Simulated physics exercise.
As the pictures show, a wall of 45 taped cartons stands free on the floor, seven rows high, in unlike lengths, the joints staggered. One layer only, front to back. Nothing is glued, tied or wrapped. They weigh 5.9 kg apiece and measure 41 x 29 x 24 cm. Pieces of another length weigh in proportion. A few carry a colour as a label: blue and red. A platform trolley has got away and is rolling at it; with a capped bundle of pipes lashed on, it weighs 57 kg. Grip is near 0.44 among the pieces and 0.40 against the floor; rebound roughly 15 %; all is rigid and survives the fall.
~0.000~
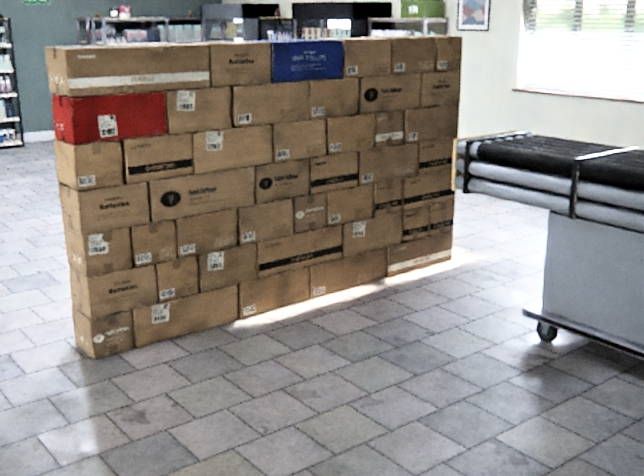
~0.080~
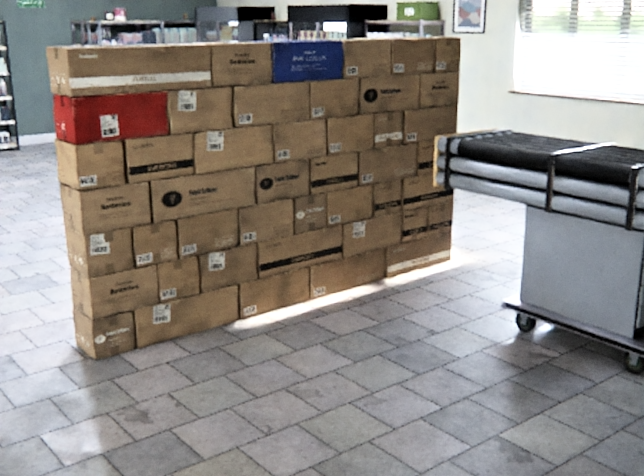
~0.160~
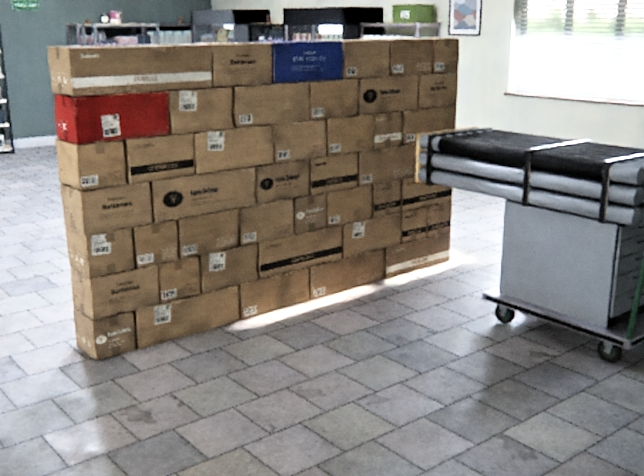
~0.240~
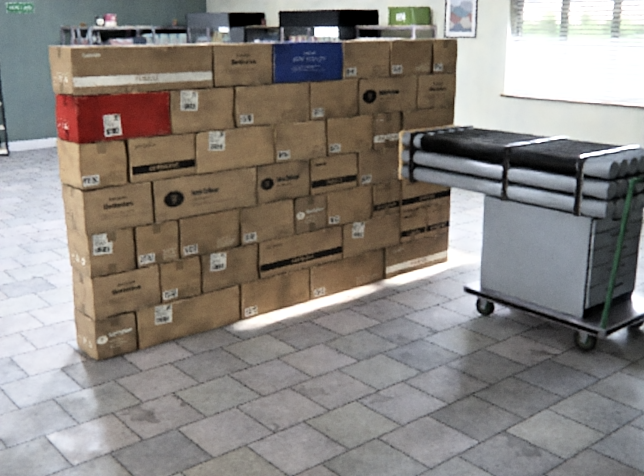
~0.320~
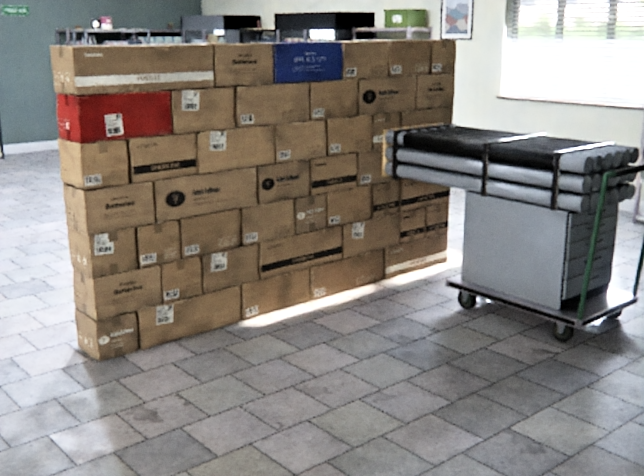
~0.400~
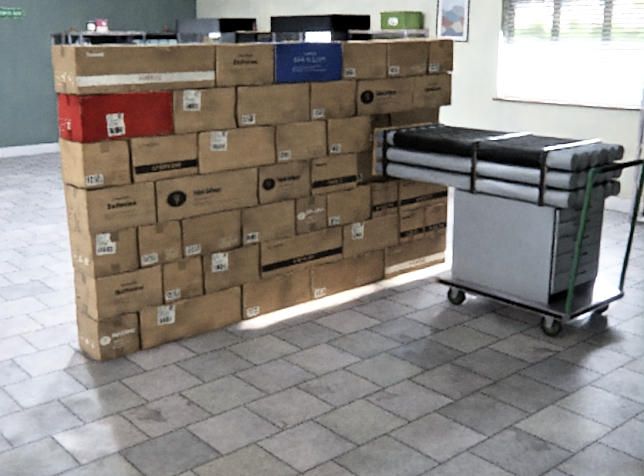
Loaded platform trolley carrying strapped grey pipes rolling left across a tiled floor, meeting a cardboard carton wall and nudging some boxes.
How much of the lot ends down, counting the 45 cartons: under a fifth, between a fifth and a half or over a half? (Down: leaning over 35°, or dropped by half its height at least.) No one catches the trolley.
It comes to between a fifth and a half.
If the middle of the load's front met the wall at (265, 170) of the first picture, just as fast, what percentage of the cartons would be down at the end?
In that case about 0 per cent.
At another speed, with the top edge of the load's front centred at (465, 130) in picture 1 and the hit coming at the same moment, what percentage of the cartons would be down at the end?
Then about 0 per cent.
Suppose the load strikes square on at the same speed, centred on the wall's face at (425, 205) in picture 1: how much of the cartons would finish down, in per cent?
In that case about 0 per cent.
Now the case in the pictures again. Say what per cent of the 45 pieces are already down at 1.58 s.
30 per cent by then.
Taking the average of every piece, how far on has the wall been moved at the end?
Roughly 30 cm.
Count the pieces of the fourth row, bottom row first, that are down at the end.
The count is 2.
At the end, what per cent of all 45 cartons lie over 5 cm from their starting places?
Shifted: 35 per cent.
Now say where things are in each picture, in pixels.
In the first picture (each place is the centre of the face we see best; the camera moves round a little), load (460, 156) 62 cm short of the wall; blue carton (310, 61); red carton (122, 117); all as stacked.
Load (441, 152) 46 cm short of the wall; blue carton (310, 61), in the second picture.
Load (423, 150) 30 cm short of the wall; blue carton (310, 62), in the third picture.
Load (405, 147) 15 cm short of the wall; blue carton (310, 62), in the fourth picture.
Load (389, 144) just touching; red carton (128, 116), in the fifth picture.
Load (379, 144) 10 cm into the wall's line; blue carton (310, 63); red carton (129, 116); 6 have shifted, in the sixth picture.
By 0.70 s, load 24 cm past the wall's line, still rolling; none of the 45 cartons down, 16 disturbed; blue carton moved 39 mm.
By 1.24 s, load 34 cm past the wall's line, still rolling; 9 of the 45 cartons down; blue carton tilted 4°.
By 1.58 s, load 37 cm past the wall's line, still rolling; 13 of the 45 cartons down; blue carton tilted 34°.
By 2.10 s, load 38 cm past the wall's line, stopped; 15 of the 45 cartons down; blue carton on its side.
When it is over (3.2 s), load 38 cm past the wall's line, stopped; 15 of the 45 cartons down; blue carton on its side; red carton unmoved. That is 33 per cent. In pixels of the last frame, middles, blue carton near (148, 259), red carton near (116, 114).
